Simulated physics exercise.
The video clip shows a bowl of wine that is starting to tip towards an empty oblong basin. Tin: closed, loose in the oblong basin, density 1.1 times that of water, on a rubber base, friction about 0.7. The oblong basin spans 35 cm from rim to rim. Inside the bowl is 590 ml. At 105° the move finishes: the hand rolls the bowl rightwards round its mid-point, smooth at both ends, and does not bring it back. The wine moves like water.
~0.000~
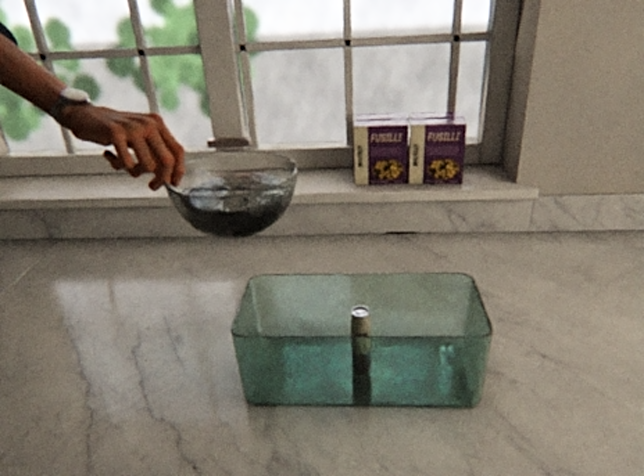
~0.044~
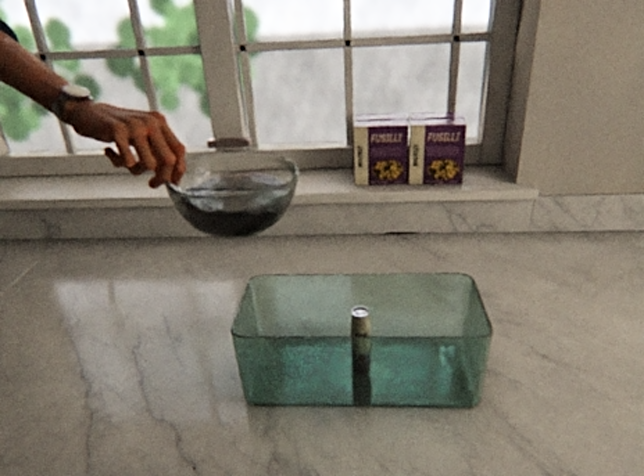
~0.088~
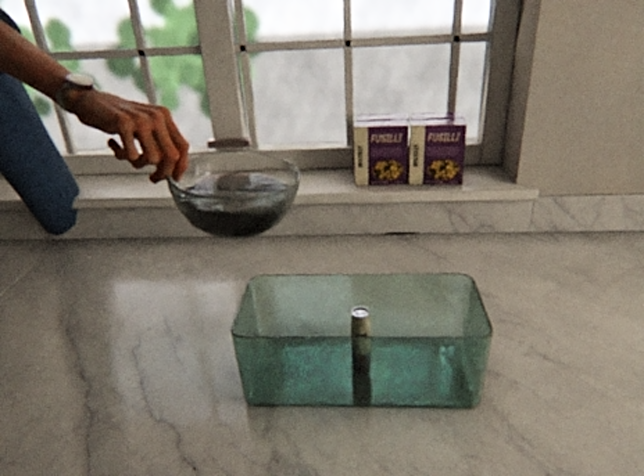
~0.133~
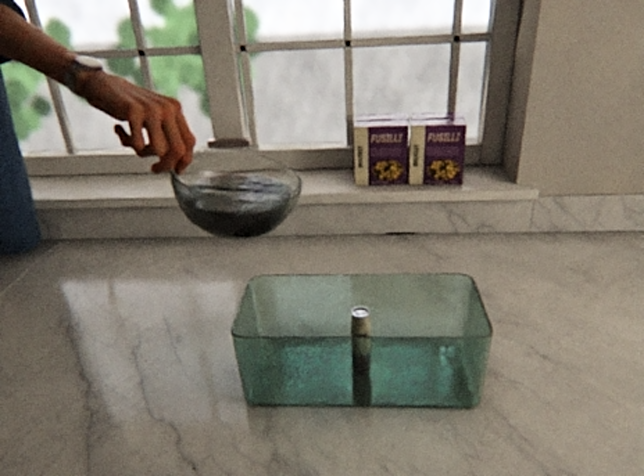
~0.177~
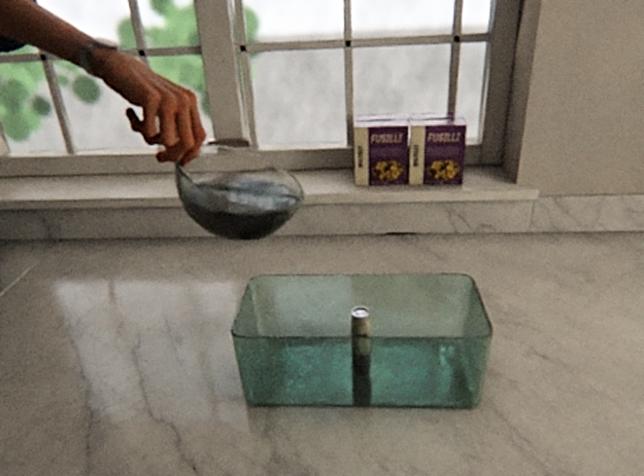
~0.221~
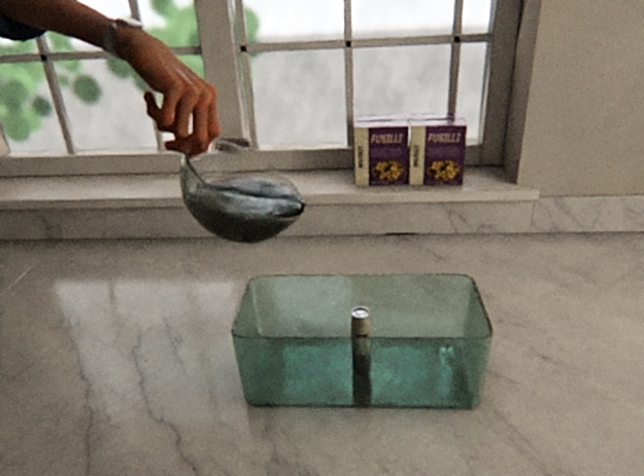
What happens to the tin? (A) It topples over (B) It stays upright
A.
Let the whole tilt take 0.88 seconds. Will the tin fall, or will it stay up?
Well, the tin simply holds firm.
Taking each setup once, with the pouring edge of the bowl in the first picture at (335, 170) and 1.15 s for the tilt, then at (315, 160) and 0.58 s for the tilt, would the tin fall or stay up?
Run one: It does not tip. Run two: It tumbles.
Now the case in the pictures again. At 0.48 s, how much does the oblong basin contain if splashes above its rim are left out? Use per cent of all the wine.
Fraction in basin: Approx. 36%.
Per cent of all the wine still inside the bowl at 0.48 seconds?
About 10 percent.
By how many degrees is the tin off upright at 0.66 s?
About 10°.
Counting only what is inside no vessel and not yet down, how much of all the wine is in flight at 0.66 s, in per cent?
3 per cent or so.
After 0.48 s the tilt is 98° and 9 per cent is still to pour; the tin stands where it began.
After 0.66 s the tilt is 105° and 0 per cent is still to pour; the tin leans 9°.
After 0.86 s the tilt is 105° and 0 per cent is still to pour; the tin leans 52°.
After 1.07 s the tilt is 105° and 0 per cent is still to pour; the tin lies on its side.
In the end the tin lies on its side.
